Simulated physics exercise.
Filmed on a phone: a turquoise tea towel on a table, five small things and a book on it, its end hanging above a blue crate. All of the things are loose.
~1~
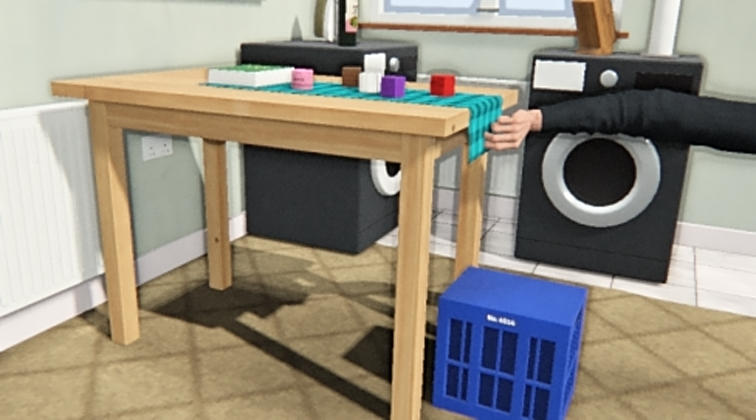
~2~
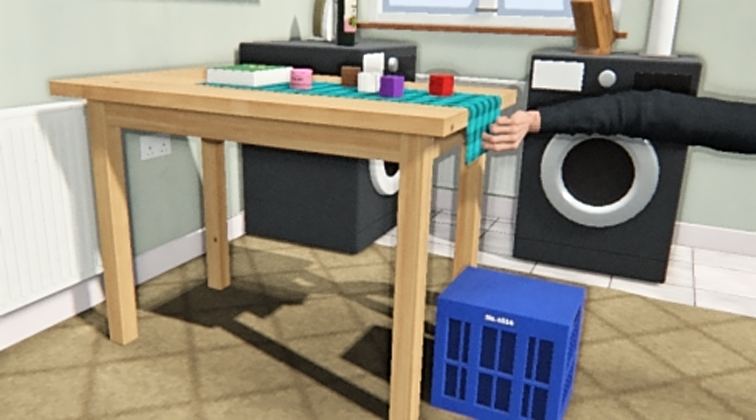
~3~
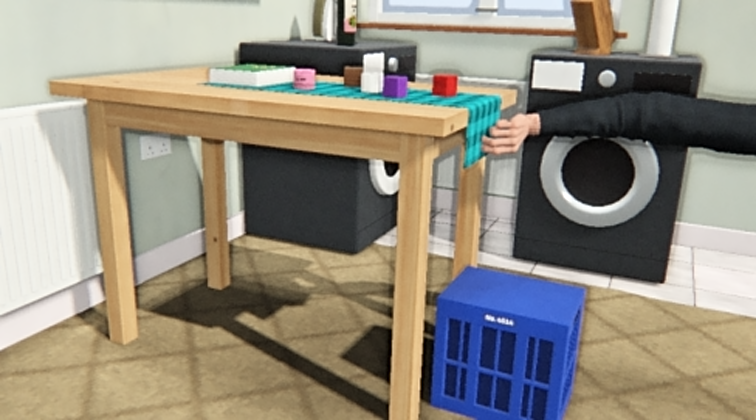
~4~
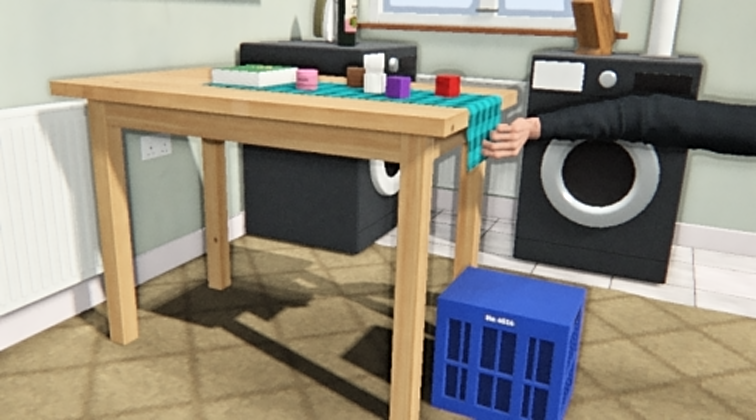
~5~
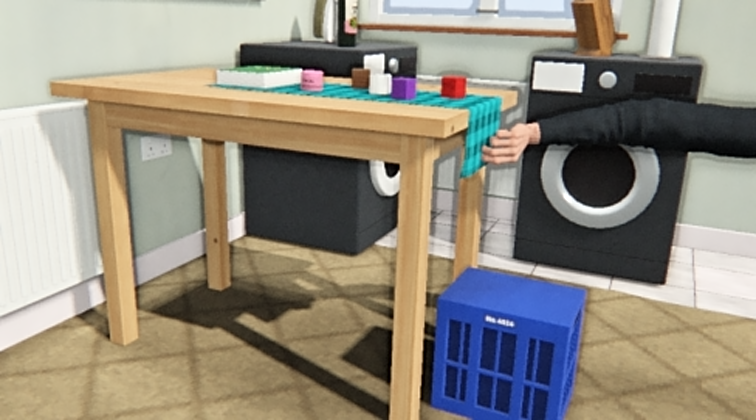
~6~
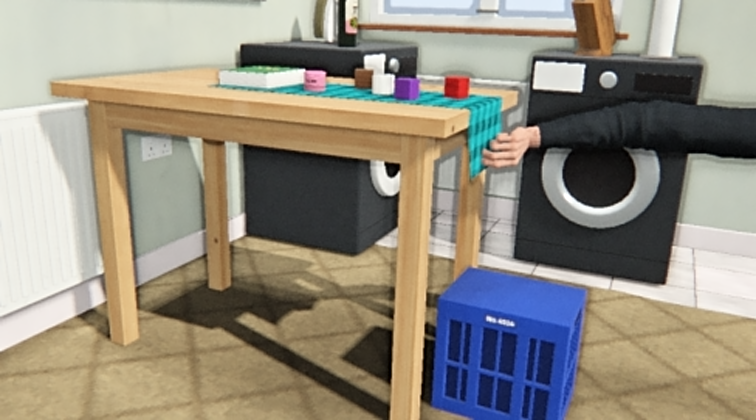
Turquoise cloth sliding slowly right across a wooden table, carrying small coloured blocks and a book, as a hand pulls its hanging end.
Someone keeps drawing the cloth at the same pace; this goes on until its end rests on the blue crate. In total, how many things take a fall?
Gone: Three.
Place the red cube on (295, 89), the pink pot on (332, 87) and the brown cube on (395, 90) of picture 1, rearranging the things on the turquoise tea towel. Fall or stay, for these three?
The red cube stays put, the pink pot stays put, and the brown cube topples down.
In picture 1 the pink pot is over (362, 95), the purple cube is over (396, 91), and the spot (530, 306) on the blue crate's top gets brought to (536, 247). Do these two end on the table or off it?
The pink pot keeps its place on top; the purple cube stays on.
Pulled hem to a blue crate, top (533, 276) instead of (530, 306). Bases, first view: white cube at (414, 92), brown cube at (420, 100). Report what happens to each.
White cube is gone, brown cube is gone.
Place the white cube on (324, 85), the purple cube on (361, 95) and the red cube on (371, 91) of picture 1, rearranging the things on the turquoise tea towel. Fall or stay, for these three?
The white cube will stay where it is, the purple cube will end up down, and the red cube will end up down.
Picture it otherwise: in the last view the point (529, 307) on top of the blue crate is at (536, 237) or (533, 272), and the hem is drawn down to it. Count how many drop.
First height: 1; second height: 2.
Soon after, hem near (480, 249); red cube and purple cube gone.
Then, hem on the crate; red cube, purple cube and white cube gone.
At rest, hem on the crate; red cube, purple cube and white cube gone. The count of fallen things is three.
